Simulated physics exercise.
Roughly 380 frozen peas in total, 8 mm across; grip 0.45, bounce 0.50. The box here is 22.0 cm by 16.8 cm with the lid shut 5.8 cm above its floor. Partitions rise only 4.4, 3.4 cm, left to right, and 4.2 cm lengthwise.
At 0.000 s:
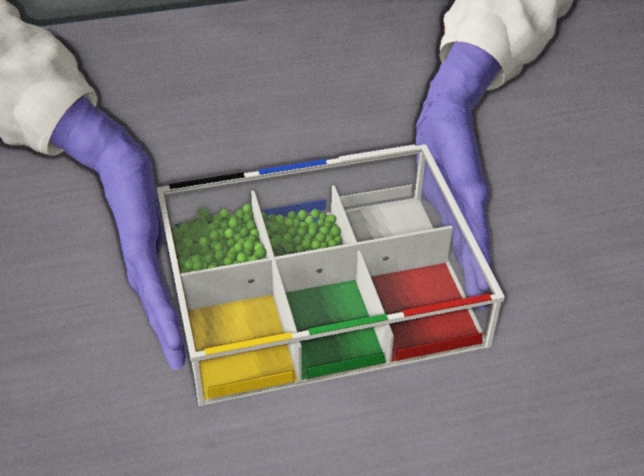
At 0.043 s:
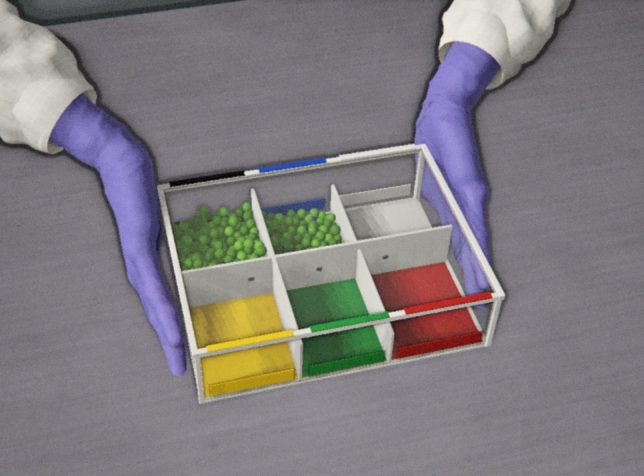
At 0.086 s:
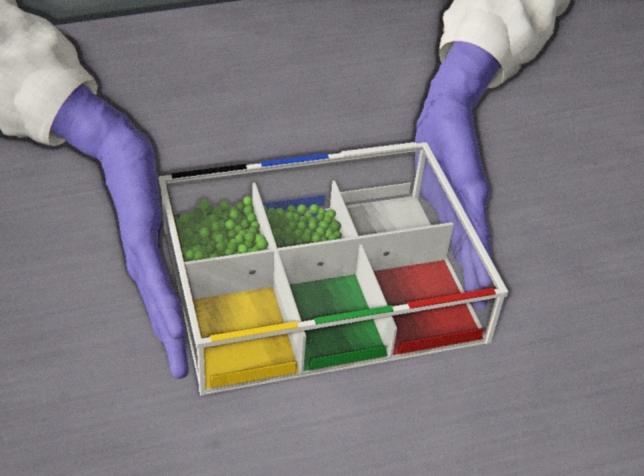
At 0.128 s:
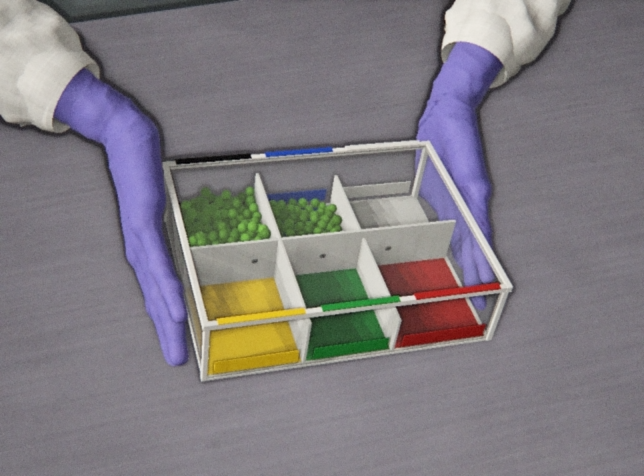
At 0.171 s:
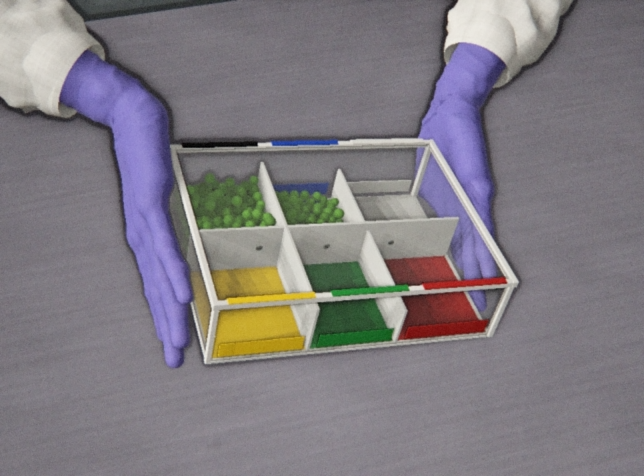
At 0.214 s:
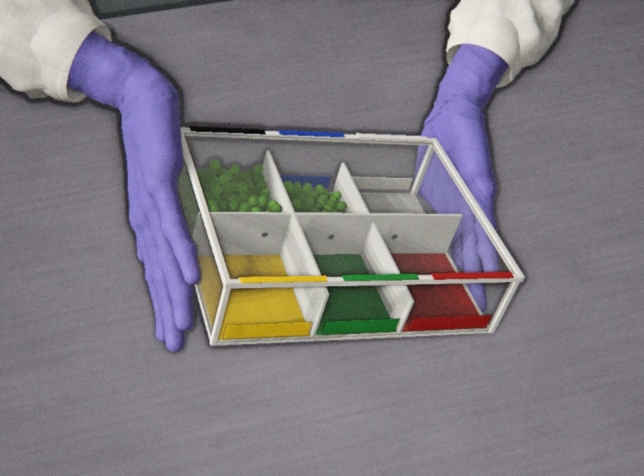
A clear-lidded box with six compartments, two holding green peas, sat between two purple-gloved hands, then tilted gradually, slowly at first and then faster, while the peas stayed in their back-row sections.
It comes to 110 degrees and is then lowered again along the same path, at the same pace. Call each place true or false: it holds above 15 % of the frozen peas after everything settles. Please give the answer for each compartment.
Red compartment: False, blue compartment: False, green compartment: False, yellow compartment: False, white compartment: True, black compartment: True.
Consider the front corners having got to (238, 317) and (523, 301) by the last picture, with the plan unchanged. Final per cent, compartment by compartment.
Each compartment ends with this per cent: Red 35, blue 5, green 0, yellow 0, white 5 and black 55.
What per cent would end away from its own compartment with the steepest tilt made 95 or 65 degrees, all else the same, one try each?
First try: Around 35 %; second try: Around 10 %.
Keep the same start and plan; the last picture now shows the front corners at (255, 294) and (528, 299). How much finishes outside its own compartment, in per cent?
Estimate: Near 40 %.
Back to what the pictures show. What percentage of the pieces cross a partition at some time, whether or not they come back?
Estimate: Some 45 per cent.
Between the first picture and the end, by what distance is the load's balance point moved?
I'd put it at close to 5.5 cm.
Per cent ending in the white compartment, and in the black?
In the white compartment 45 percent, in the black 50 percent.
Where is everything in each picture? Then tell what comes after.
Box tilt 0 degrees, front corners at (196, 354) and (497, 296); blue 30 %, black 70 %, in the first frame.
Box tilt 1 degrees, front corners at (198, 351) and (497, 294), in the second frame.
Box tilt 3 degrees, front corners at (201, 341) and (500, 291), lowest corner right back, in the third frame.
Box tilt 7 degrees, front corners at (208, 324) and (505, 286), lowest corner right back, in the fourth frame.
Box tilt 11 degrees, front corners at (218, 303) and (511, 281), lowest corner right back, in the fifth frame.
Box tilt 15 degrees, front corners at (230, 282) and (516, 276), lowest corner right back; blue 30 %, black 70 %. The box's pace is about 100 degrees a second, in the sixth frame.
Then, at 1.22 s, tilt 110 degrees; blue 20 %, white 25 %, black 55 %.
After 1.89 s, tilt 49 degrees; white 45 %, black 55 %.
Then, at 2.59 s, tilt 0 degrees; blue 5 %, white 45 %, black 50 %.
By 3.1 s all is still; red 0 %, blue 5 %, green 0 %, yellow 0 %, white 45 %, black 50 %.
